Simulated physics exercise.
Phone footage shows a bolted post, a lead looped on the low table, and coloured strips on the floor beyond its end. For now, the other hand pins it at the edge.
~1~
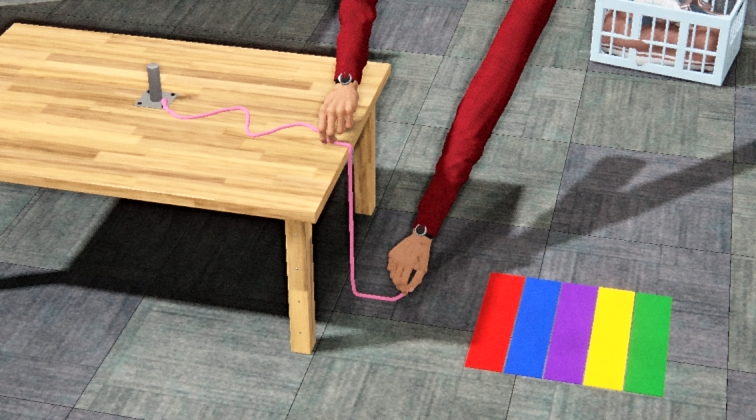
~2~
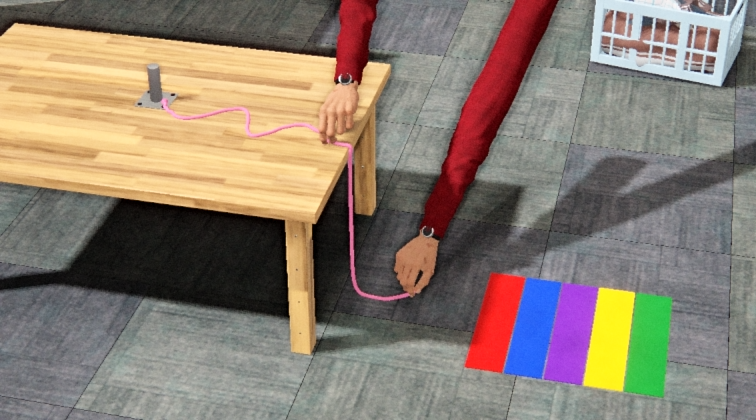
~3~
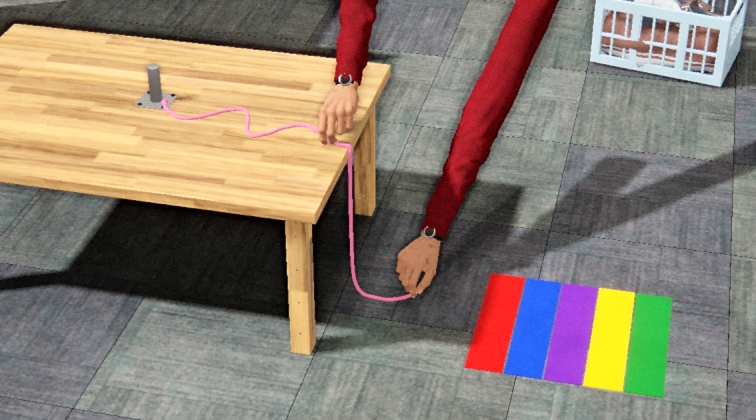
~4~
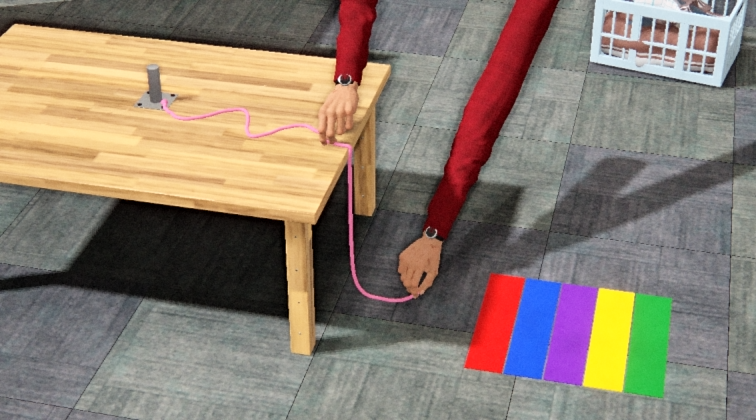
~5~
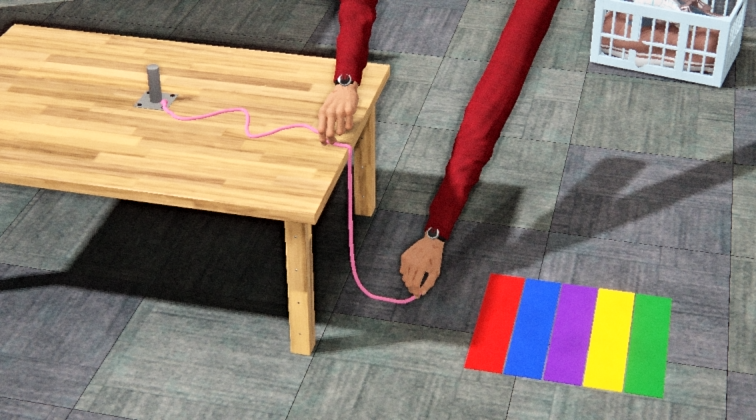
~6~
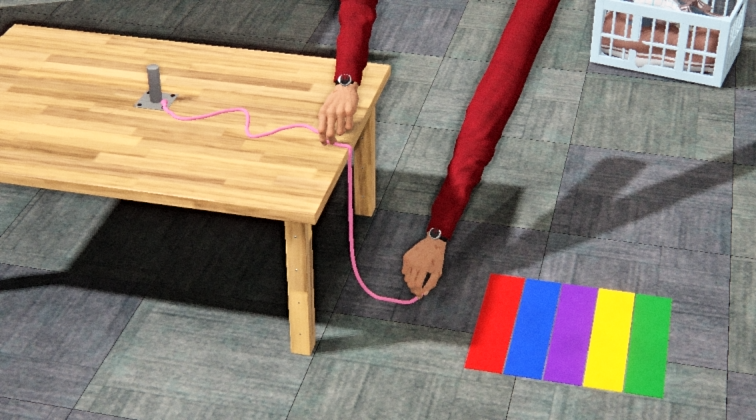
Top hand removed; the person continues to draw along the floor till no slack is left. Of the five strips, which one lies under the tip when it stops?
The yellow strip.
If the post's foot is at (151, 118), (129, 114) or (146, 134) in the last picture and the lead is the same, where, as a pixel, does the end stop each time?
Estimated pixels per try: (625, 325); (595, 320); (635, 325).
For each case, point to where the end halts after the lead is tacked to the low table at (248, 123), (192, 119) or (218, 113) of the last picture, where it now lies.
Approximately (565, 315), (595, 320) and (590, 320) respectively.
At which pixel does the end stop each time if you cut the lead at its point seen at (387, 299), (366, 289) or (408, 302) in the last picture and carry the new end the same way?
Taking them in turn, it's about (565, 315), then about (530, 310), and finally about (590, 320).
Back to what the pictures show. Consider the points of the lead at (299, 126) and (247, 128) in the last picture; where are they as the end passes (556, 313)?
To (356, 147) and (298, 125).
Early on, end near (555, 313); over purple.
Midway, end near (593, 318); over purple.
At the end of the slack, end near (615, 321); over yellow. It gets as far as the yellow strip.
